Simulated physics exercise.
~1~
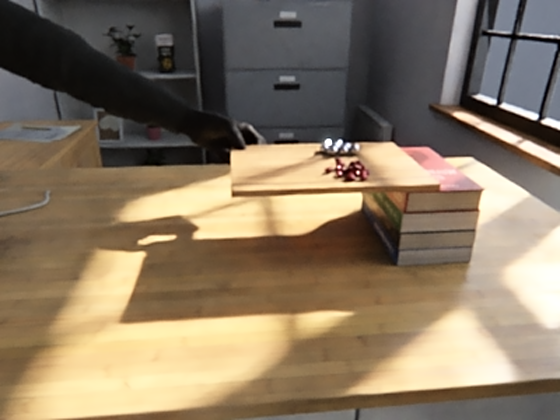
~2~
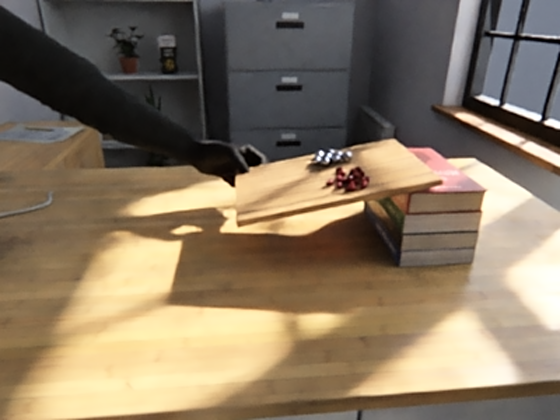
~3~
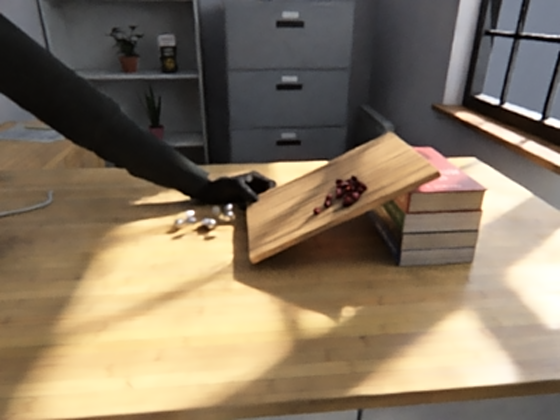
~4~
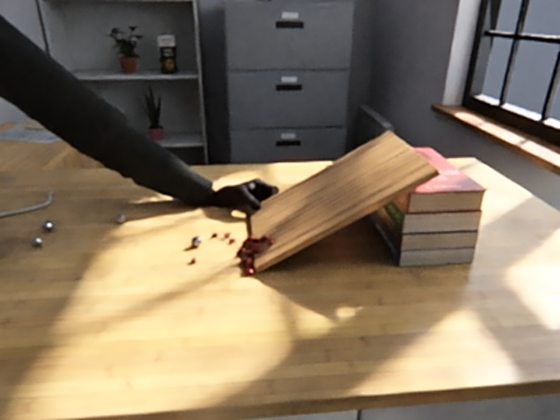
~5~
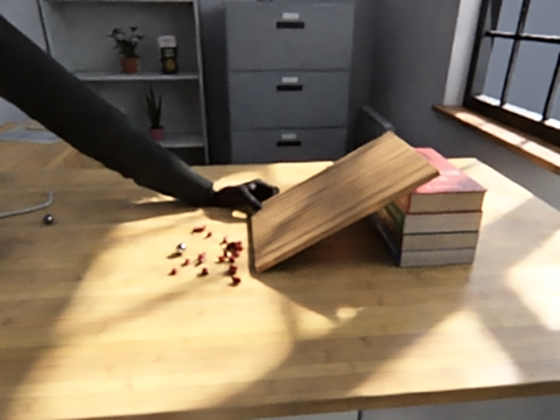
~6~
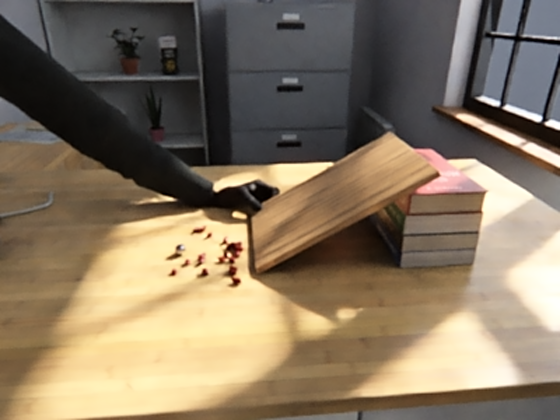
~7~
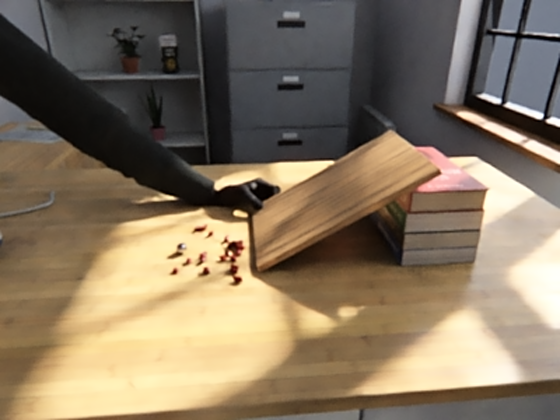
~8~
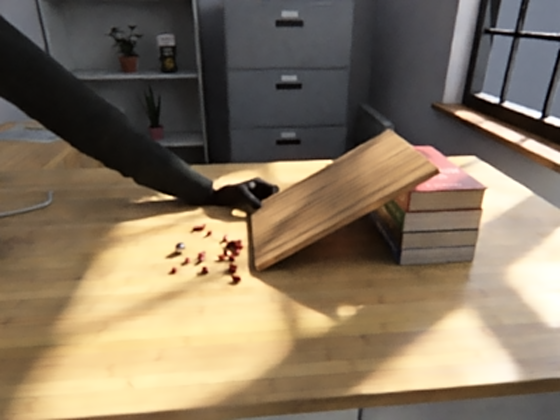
A wooden board carrying silvery balls at the back and small dark red pieces in front is held at its left end by a black-gloved hand, its right end on a stack of books with a red cover on top. The wooden counter is seen from the front, with grey drawers and shelves behind and a window at right. The hand lowers the left end, and the balls roll off first, scattering leftward across the counter. As the slope steepens, the red pieces slide down and spill off its foot. Finally the board rests tilted, red pieces scattered nearby, while the balls have gone much farther, most out of sight.
